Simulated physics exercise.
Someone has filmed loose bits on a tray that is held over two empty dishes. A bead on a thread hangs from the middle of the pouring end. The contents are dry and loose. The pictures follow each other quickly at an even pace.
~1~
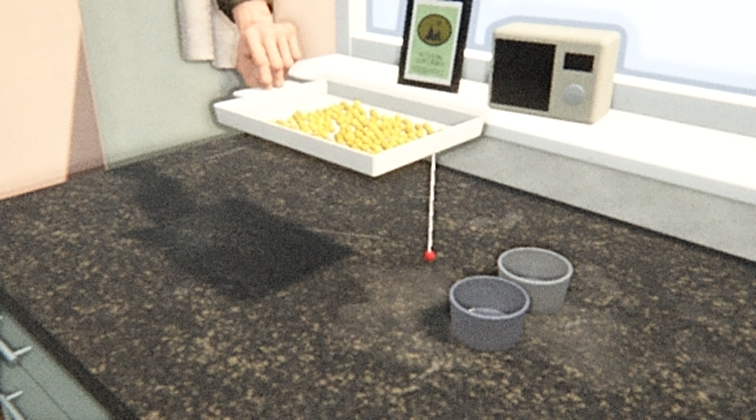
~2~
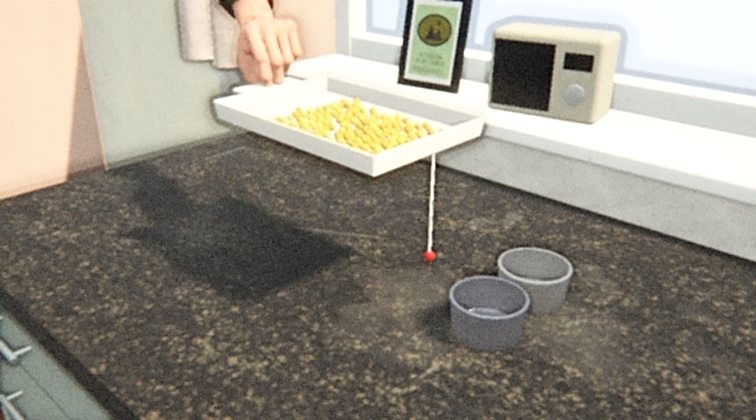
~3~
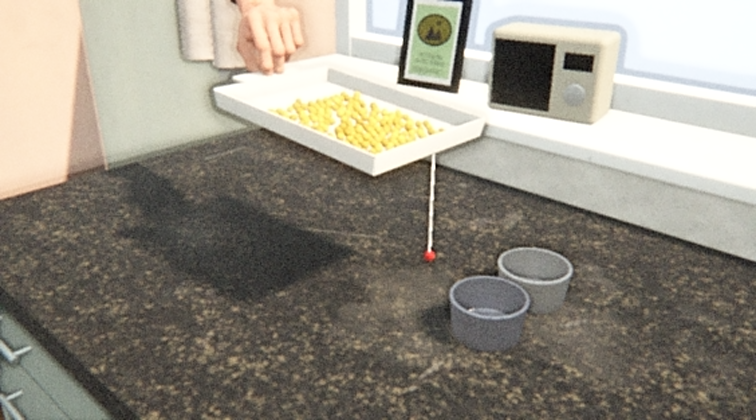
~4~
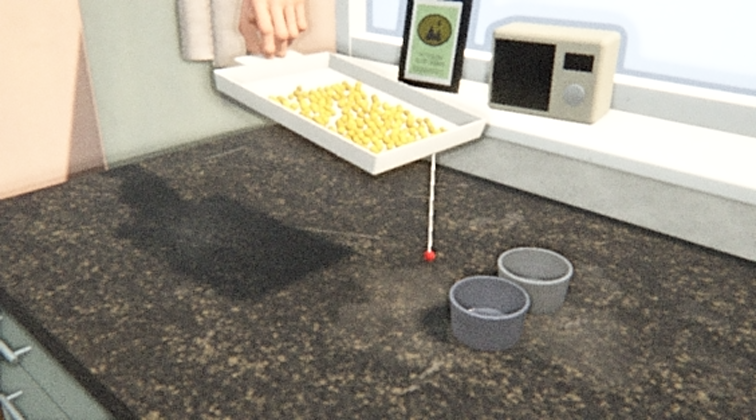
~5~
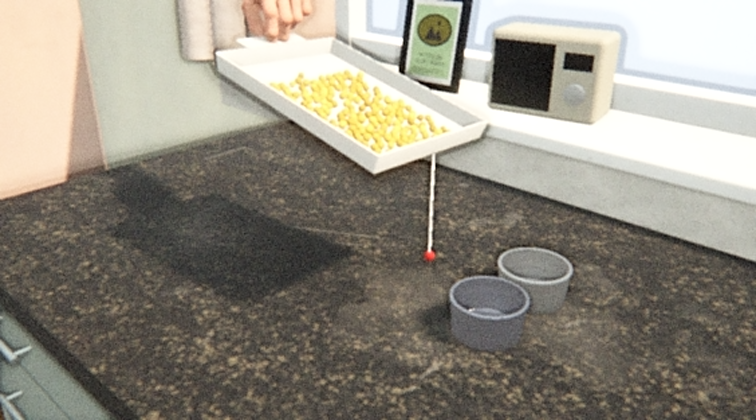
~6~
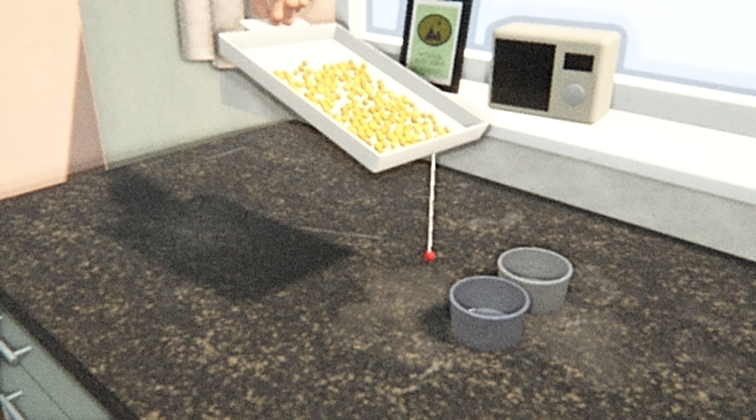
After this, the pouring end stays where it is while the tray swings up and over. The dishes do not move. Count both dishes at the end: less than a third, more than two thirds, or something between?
They take from one third to two thirds between them.
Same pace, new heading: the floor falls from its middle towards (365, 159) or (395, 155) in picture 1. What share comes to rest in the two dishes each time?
Near 0 % and 30 %.
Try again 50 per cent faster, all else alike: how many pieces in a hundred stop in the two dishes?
Close to 60 per cent.
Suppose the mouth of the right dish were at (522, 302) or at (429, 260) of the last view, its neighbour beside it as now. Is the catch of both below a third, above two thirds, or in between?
The first try: Below one third. The second: Under a third.
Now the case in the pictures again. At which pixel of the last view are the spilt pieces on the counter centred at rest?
Near (472, 298).
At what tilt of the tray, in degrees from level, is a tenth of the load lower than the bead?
Near 115 degrees.
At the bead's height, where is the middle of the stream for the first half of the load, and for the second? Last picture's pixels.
At about (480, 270), then at (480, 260).
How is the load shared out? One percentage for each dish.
Left dish near 30 in a hundred; right dish near 10.
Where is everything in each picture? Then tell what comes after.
Corners of the pouring end at (374, 155) and (480, 117), level; middle of the load at (356, 134), puffed corn balls; left dish at (520, 325); right dish at (564, 290); bead on its thread at (429, 256), in the first frame.
Corners of the pouring end at (374, 155) and (481, 117), level; middle of the load at (357, 132), in the second frame.
Corners of the pouring end at (375, 154) and (481, 118), tipped barely, lowest at the right corner; middle of the load at (357, 128), in the third frame.
Corners of the pouring end at (377, 154) and (483, 119), tipped a little, lowest at the right corner; middle of the load at (358, 122), in the fourth frame.
Corners of the pouring end at (378, 154) and (484, 120), tipped a little, lowest at the right corner; middle of the load at (359, 115), in the fifth frame.
Corners of the pouring end at (380, 154) and (485, 122), tipped clearly, lowest at the right corner; middle of the load at (363, 110); left dish at (520, 325); right dish at (564, 290), in the sixth frame.
Soon after the last picture, tray tipped steeply; nearly all on the tray; a stray few in the air.
A little later, tray tipped right over; nearly all on the tray; a stray few in the right dish; a stray few outside both; a stray few in the air.
Later still, tray tipped past a quarter turn; about a third in the left dish; a small part in the right dish; about half outside both; a stray few in the air.
At rest, tray tipped past a quarter turn; about a third in the left dish; a small part in the right dish; about half outside both.
